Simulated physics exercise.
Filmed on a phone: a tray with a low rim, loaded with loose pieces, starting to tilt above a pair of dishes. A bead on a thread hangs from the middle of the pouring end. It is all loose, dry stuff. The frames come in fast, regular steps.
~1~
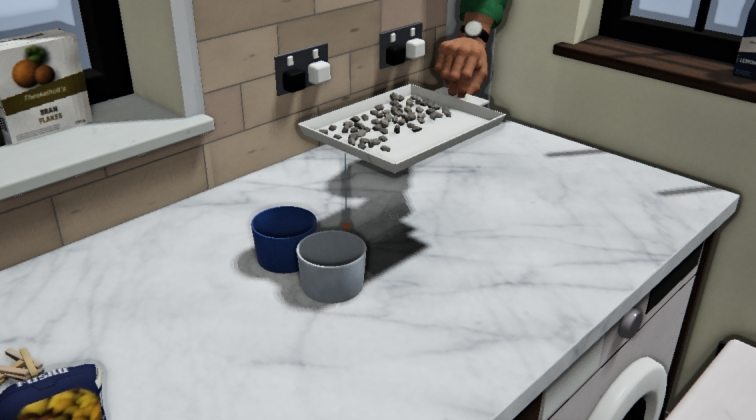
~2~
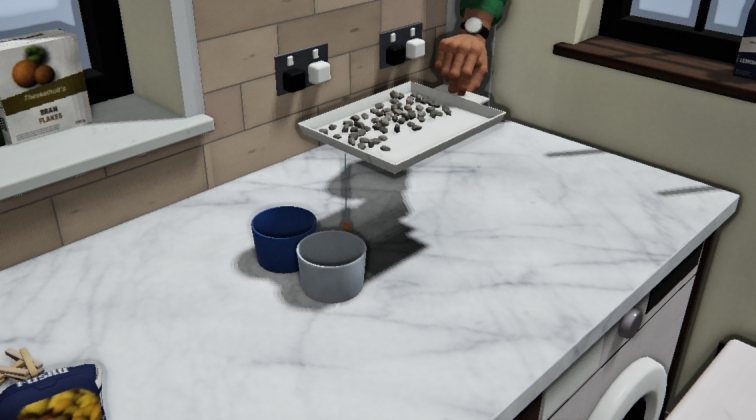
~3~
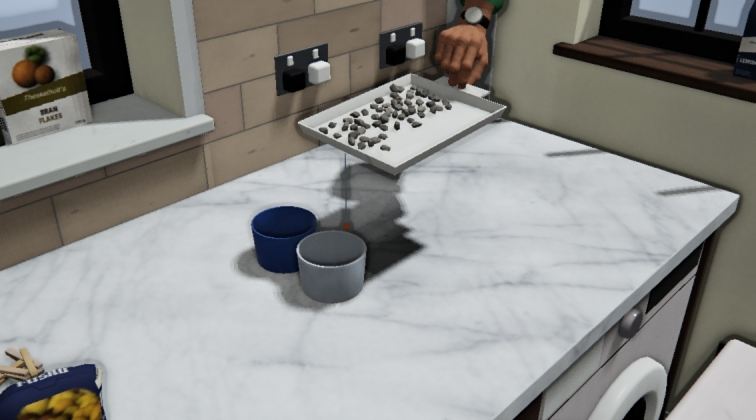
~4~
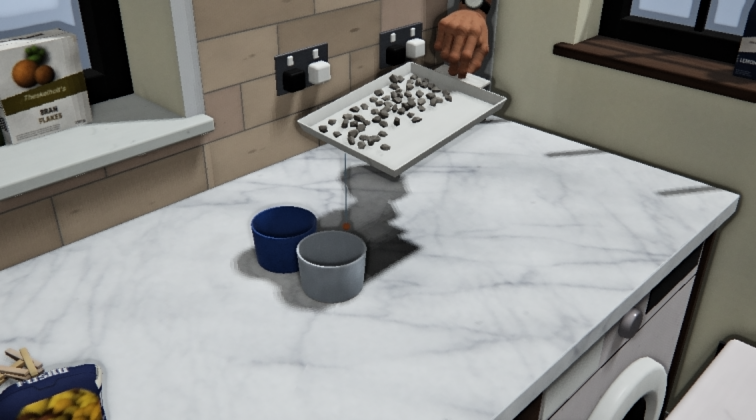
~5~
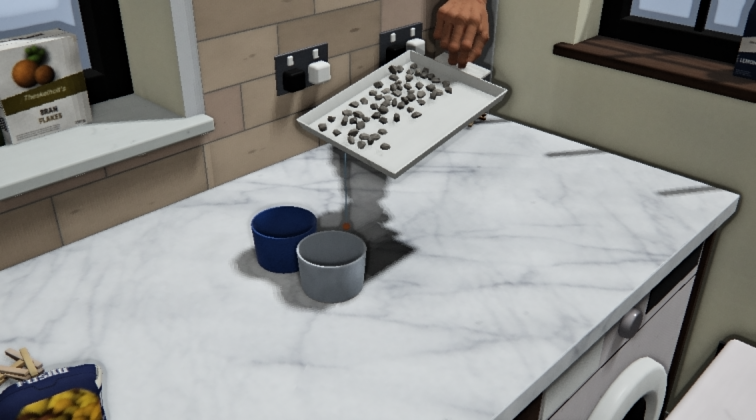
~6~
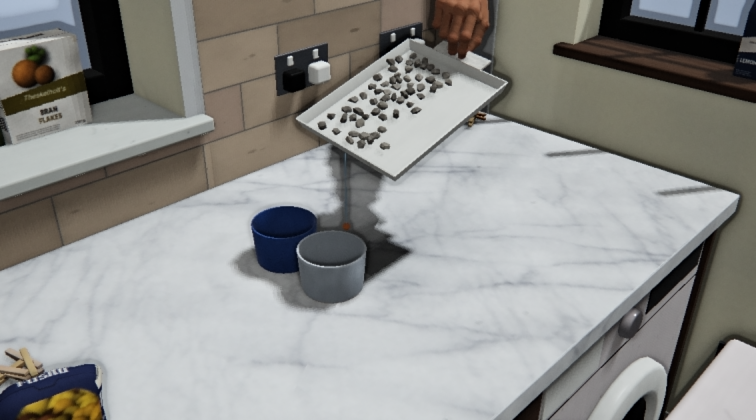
A hand gradually tilting a shallow white tray of scattered gravel above a blue dish and a grey dish on a marble counter.
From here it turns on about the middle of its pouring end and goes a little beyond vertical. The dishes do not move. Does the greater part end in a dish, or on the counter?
In the dishes lies less than half of it.
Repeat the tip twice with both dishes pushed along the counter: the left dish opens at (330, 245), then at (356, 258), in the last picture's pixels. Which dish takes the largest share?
In turn: Right; left.
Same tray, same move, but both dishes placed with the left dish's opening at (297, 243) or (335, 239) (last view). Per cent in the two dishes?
Roughly 50 per cent, and 80 per cent.
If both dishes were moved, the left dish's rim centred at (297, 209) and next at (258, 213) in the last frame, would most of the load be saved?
The first try: Not half. The second: Not half.
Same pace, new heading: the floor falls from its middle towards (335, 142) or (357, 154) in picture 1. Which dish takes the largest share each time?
In turn: The left-hand dish; the right one.
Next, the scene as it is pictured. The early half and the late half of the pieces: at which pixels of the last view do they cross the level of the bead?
Early half (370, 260), late half (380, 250).
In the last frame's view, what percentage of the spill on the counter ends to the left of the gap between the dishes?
Near 10 %.
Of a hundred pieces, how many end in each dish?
Left dish: 0 %, right dish: 10 %.
Shortly afterwards, tray tipped steeply; the bulk on the tray; near a quarter in the air.
Next, tray tipped past a quarter turn; a little in the right dish; the bulk outside both; a little in the air.
Some moments later, tray tipped past a quarter turn; a little in the right dish; the bulk outside both.
In the end, tray tipped past a quarter turn; a little in the right dish; none at all in the left dish; the bulk outside both.
